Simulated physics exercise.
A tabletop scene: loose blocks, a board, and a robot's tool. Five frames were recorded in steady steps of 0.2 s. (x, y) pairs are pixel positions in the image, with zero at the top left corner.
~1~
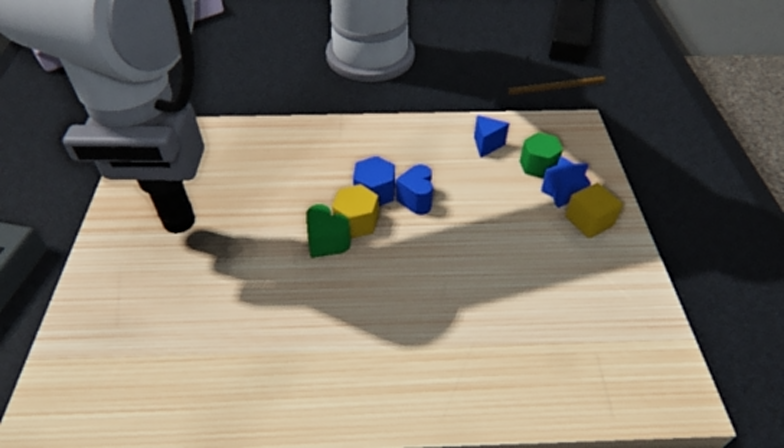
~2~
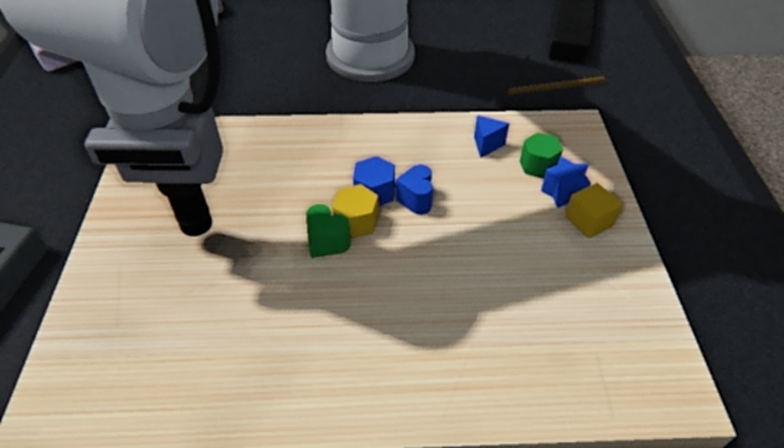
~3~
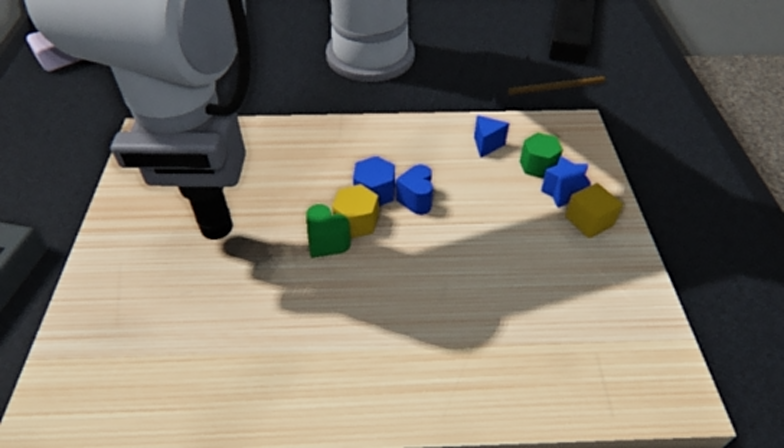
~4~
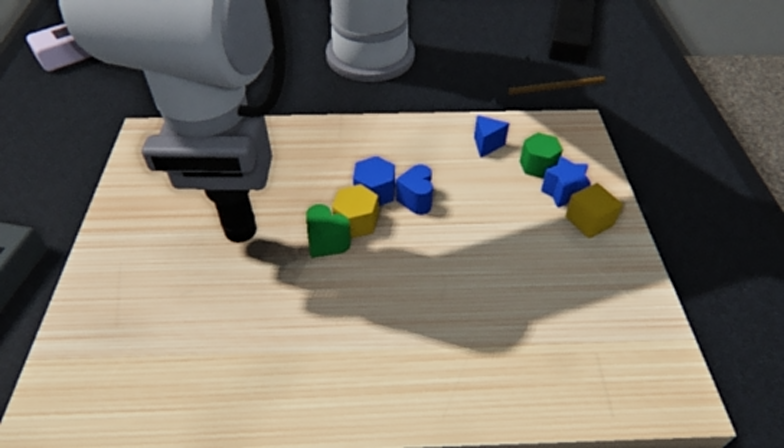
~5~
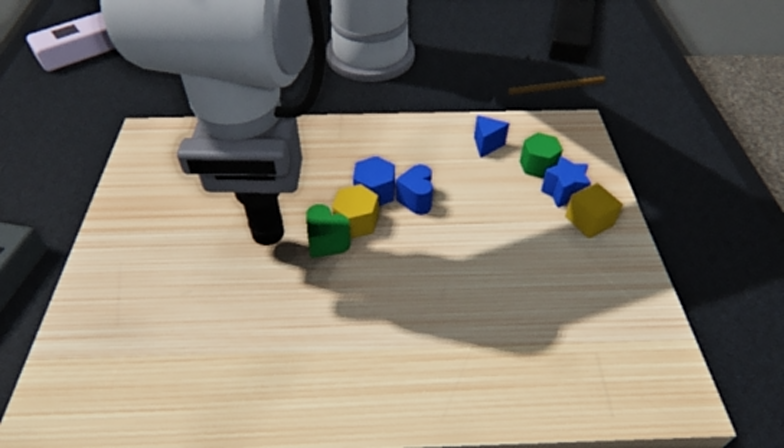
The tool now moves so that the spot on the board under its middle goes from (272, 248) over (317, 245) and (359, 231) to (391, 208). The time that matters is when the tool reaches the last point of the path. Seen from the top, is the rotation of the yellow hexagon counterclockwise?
Yes
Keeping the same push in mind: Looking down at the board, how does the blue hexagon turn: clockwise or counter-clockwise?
Its spin: Anticlockwise.
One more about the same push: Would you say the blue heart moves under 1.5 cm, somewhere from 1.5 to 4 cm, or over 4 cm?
The displacement of the blue heart is 1.5-4 cm.
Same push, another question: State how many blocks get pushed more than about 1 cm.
Three or more move.
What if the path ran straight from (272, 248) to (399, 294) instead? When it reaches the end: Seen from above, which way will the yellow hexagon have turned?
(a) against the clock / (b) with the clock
a - against the clock.
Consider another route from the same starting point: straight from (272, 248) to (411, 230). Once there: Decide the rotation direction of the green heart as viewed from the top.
From overhead, clockwise.
On the path given first. One third of the way, tool (317, 231); green heart (351, 222); yellow hexagon (372, 197), turned 20° anticlockwise; blue hexagon (378, 167), turned 15° anticlockwise.
Two thirds of the way, tool (359, 217); green heart (386, 227), turned 25° clockwise; yellow hexagon (400, 196), turned 70° anticlockwise; blue hexagon (381, 164), turned 25° anticlockwise; blue heart (422, 173).
At the end, tool (391, 195); green heart (389, 228), turned 30° clockwise; yellow hexagon (427, 193), turned 70° anticlockwise; blue hexagon (382, 162), turned 35° anticlockwise; blue heart (437, 166), turned 40° anticlockwise.
